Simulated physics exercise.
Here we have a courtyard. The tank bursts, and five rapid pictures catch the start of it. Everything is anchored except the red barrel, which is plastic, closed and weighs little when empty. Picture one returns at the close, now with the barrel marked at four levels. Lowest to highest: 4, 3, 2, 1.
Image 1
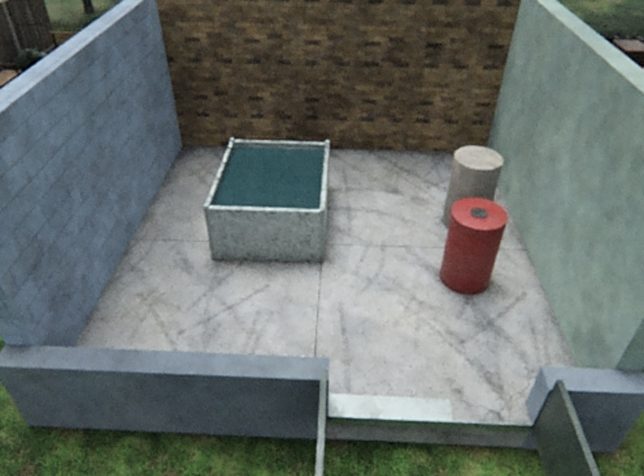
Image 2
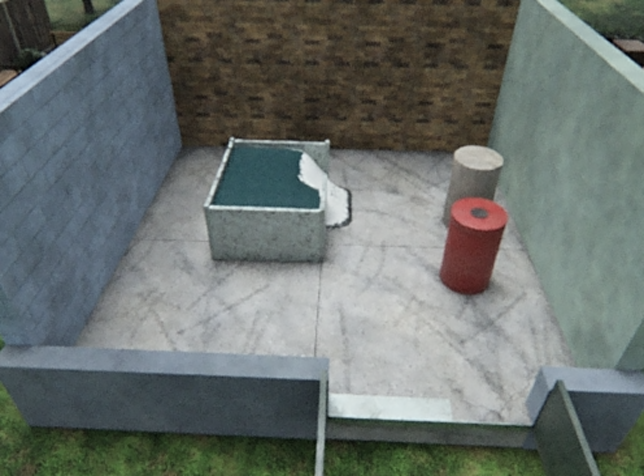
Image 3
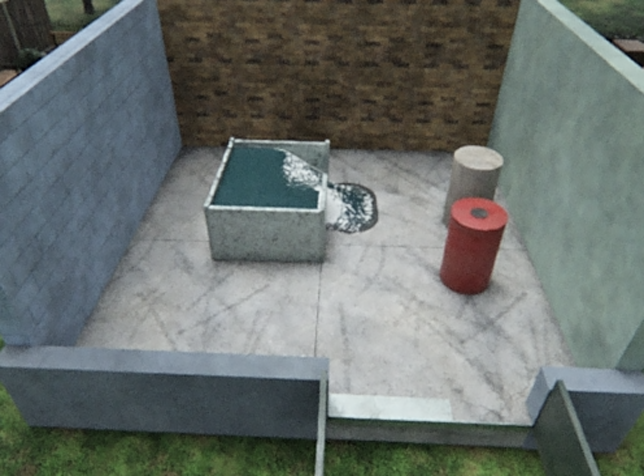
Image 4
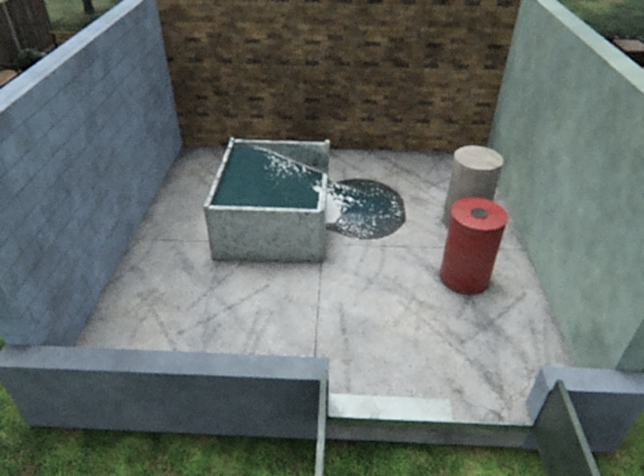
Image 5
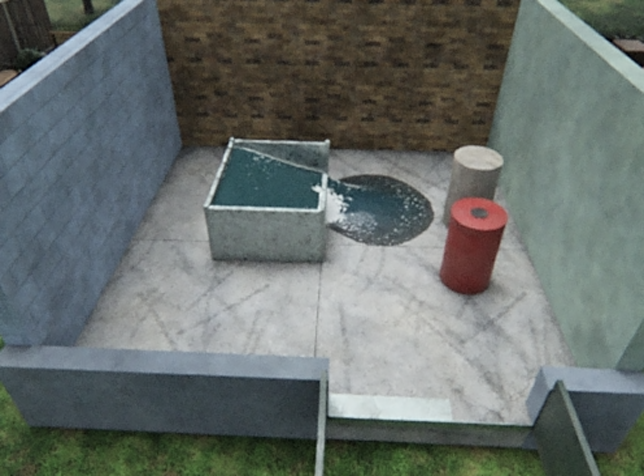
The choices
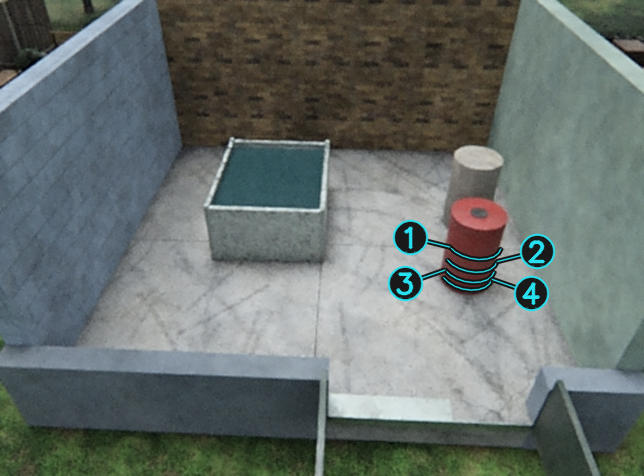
In a walled courtyard, water pours from a full tank and spreads rightward across the ground.
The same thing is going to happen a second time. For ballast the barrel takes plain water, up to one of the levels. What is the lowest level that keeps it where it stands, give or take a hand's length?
Line 3 just does it.
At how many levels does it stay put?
Three of the four.
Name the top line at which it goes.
The answer is 4.
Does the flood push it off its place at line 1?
No, that is safe.
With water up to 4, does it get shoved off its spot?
Yes, that goes wrong.
On the marked copy, 1 at (478, 259); 2 at (475, 272); 3 at (472, 282); 4 at (470, 290); from the bottom up 4, 3, 2, 1.
If 1 is chosen, it does not move.
If 2 is chosen, it does not move.
If 3 is chosen, it does not move.
If 4 is chosen, it is pushed about its own width away.
